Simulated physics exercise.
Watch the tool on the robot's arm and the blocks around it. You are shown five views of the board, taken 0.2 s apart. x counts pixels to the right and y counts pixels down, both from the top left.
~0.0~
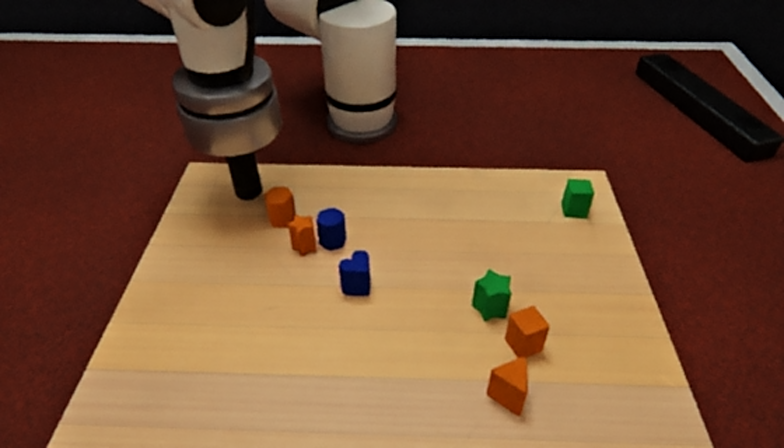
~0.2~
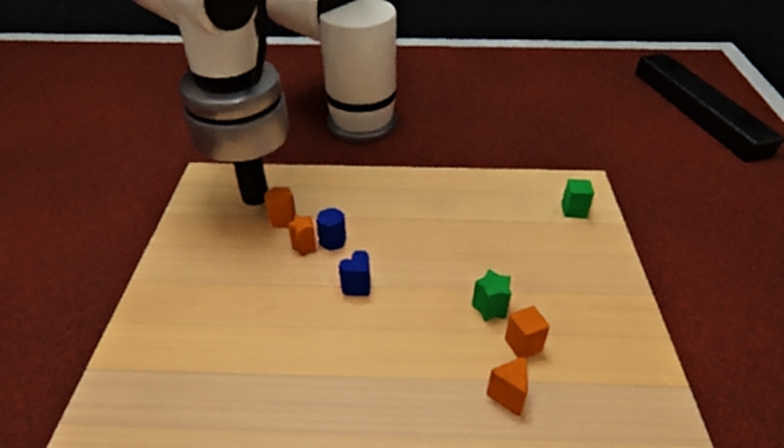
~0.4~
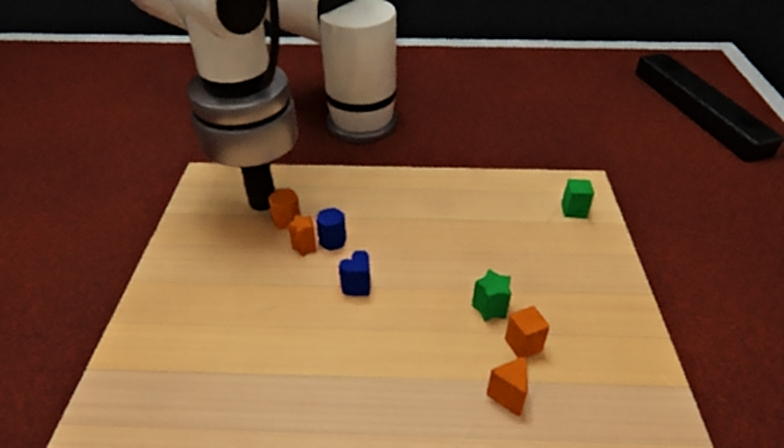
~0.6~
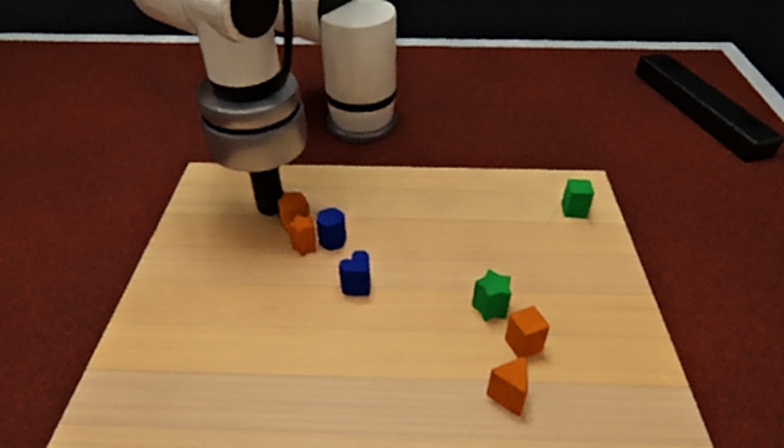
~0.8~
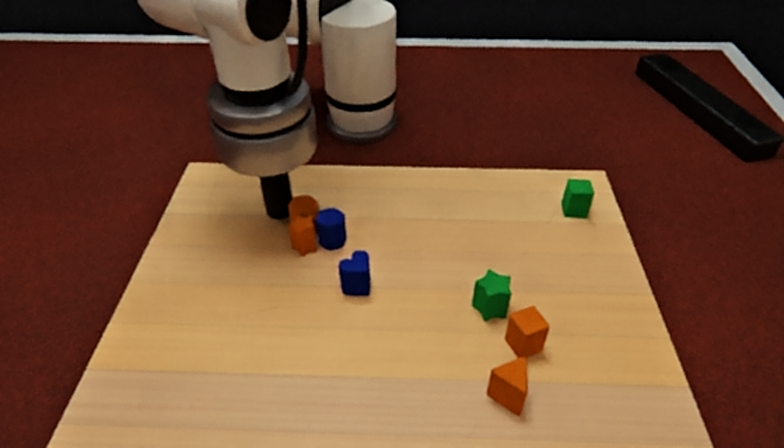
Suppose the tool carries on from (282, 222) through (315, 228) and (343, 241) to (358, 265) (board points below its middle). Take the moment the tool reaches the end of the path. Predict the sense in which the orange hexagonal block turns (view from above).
If we look at it from overhead, the orange hexagonal block pivots counter-clockwise.
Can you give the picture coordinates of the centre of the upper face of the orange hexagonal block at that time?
My best guess is (376, 219).
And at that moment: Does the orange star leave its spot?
No - that is not the case.
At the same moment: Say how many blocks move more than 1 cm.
Moved: 2.
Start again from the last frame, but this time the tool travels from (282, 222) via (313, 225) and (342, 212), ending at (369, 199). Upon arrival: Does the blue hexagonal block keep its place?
No, it doesn't check out.
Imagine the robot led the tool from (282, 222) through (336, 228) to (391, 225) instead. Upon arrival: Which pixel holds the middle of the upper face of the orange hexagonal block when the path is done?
Around pixel (402, 218).
The first path, step by step. One third of the way, tool (315, 218); orange hexagonal block (339, 209); blue hexagonal block (353, 225), turned 50° clockwise.
Two thirds of the way, tool (343, 231); orange hexagonal block (370, 218), turned 20° anticlockwise; blue hexagonal block (372, 238).
At the end, tool (358, 255); orange star unmoved; orange hexagonal block (376, 219), turned 40° anticlockwise; blue hexagonal block (385, 247), turned 115° clockwise; blue heart-shaped block unmoved.
